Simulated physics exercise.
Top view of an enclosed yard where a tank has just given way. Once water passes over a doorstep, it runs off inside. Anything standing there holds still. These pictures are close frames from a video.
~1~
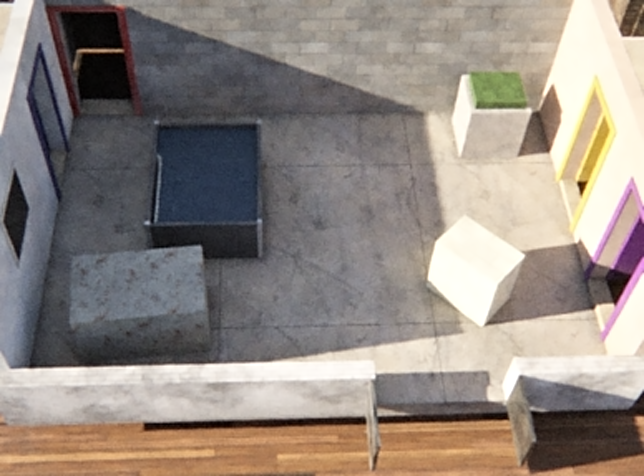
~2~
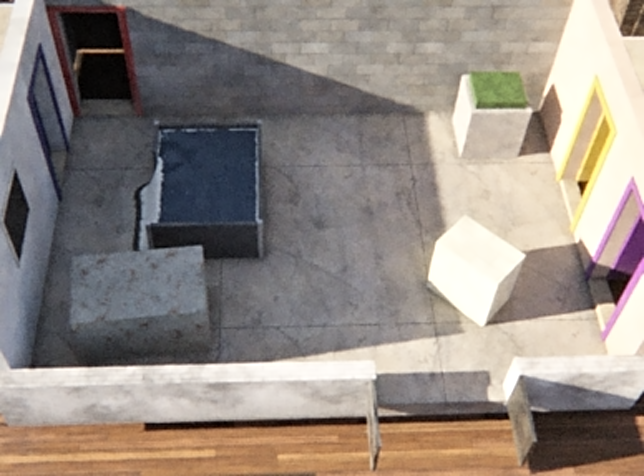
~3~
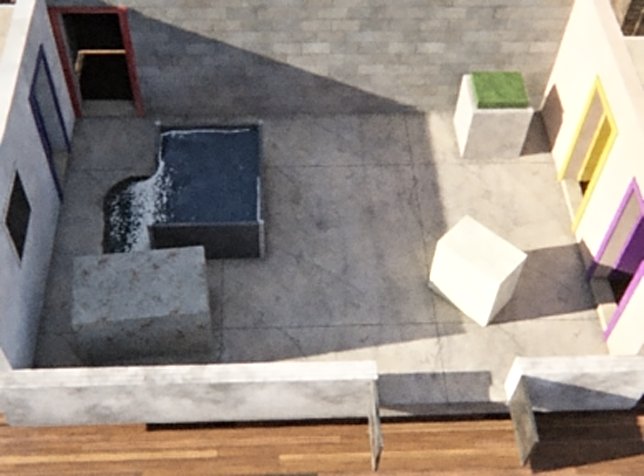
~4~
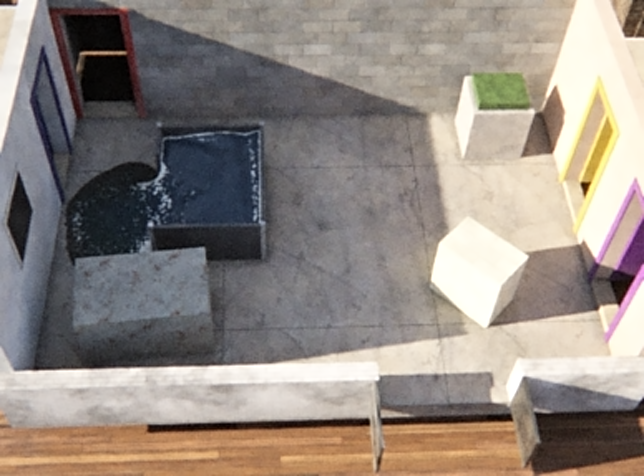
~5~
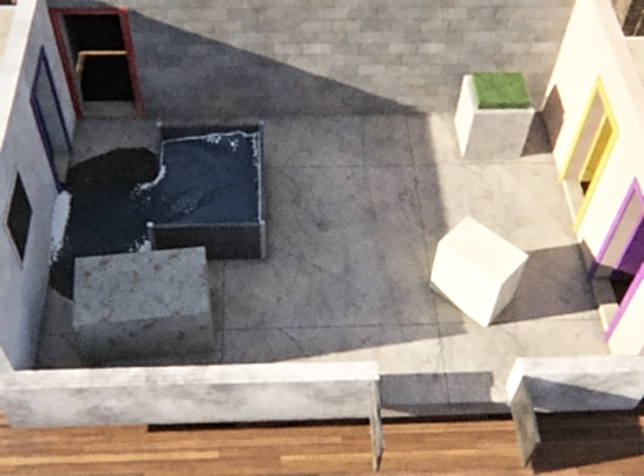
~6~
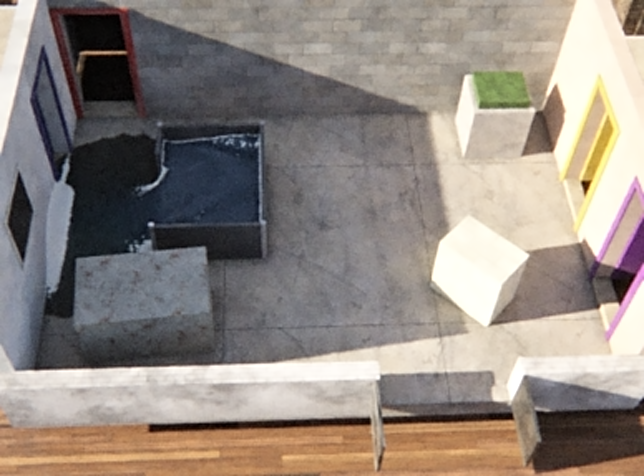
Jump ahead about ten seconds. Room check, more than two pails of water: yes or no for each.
Yellow door, no; purple door, no; red door, yes; blue door, yes.
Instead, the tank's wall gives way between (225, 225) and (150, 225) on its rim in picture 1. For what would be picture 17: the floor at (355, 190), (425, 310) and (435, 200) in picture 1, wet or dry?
Sequence: Spared / wetted / spared.
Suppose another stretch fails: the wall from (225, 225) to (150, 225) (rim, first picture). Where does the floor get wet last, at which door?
It's the one in yellow that comes last.
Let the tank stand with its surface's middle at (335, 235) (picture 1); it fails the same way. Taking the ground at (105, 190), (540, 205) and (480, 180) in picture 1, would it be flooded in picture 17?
Taking the three spots in that order, I'd say drenched, then spared, then spared.
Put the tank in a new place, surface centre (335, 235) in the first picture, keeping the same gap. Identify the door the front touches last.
It's the yellow-painted one that is reached last.
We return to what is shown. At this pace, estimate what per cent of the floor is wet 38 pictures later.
Roughly 75 %.
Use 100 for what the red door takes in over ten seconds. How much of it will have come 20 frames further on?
That share would be near 75 %.
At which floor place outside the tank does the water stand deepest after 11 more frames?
It will be deepest around (31, 399).
A moment on, water covers 15 % of the floor; the yellow door not reached, the purple door not reached, the red door wet at the sill, nothing in, the blue door over two buckets in.
Next, water covers 25 % of the floor; the yellow door not reached, the purple door not reached, the red door over two buckets in, the blue door far over two buckets in.
Then, water covers 40 % of the floor; the yellow door not reached, the purple door not reached, the red door over two buckets in, the blue door far over two buckets in.
Later, water covers 75 % of the floor; the yellow door not reached, the purple door wet at the sill, nothing in, the red door far over two buckets in, the blue door far over two buckets in.
In the end, water covers 95 % of the floor; the yellow door wet at the sill, nothing in, the purple door wet at the sill, nothing in, the red door far over two buckets in, the blue door far over two buckets in.
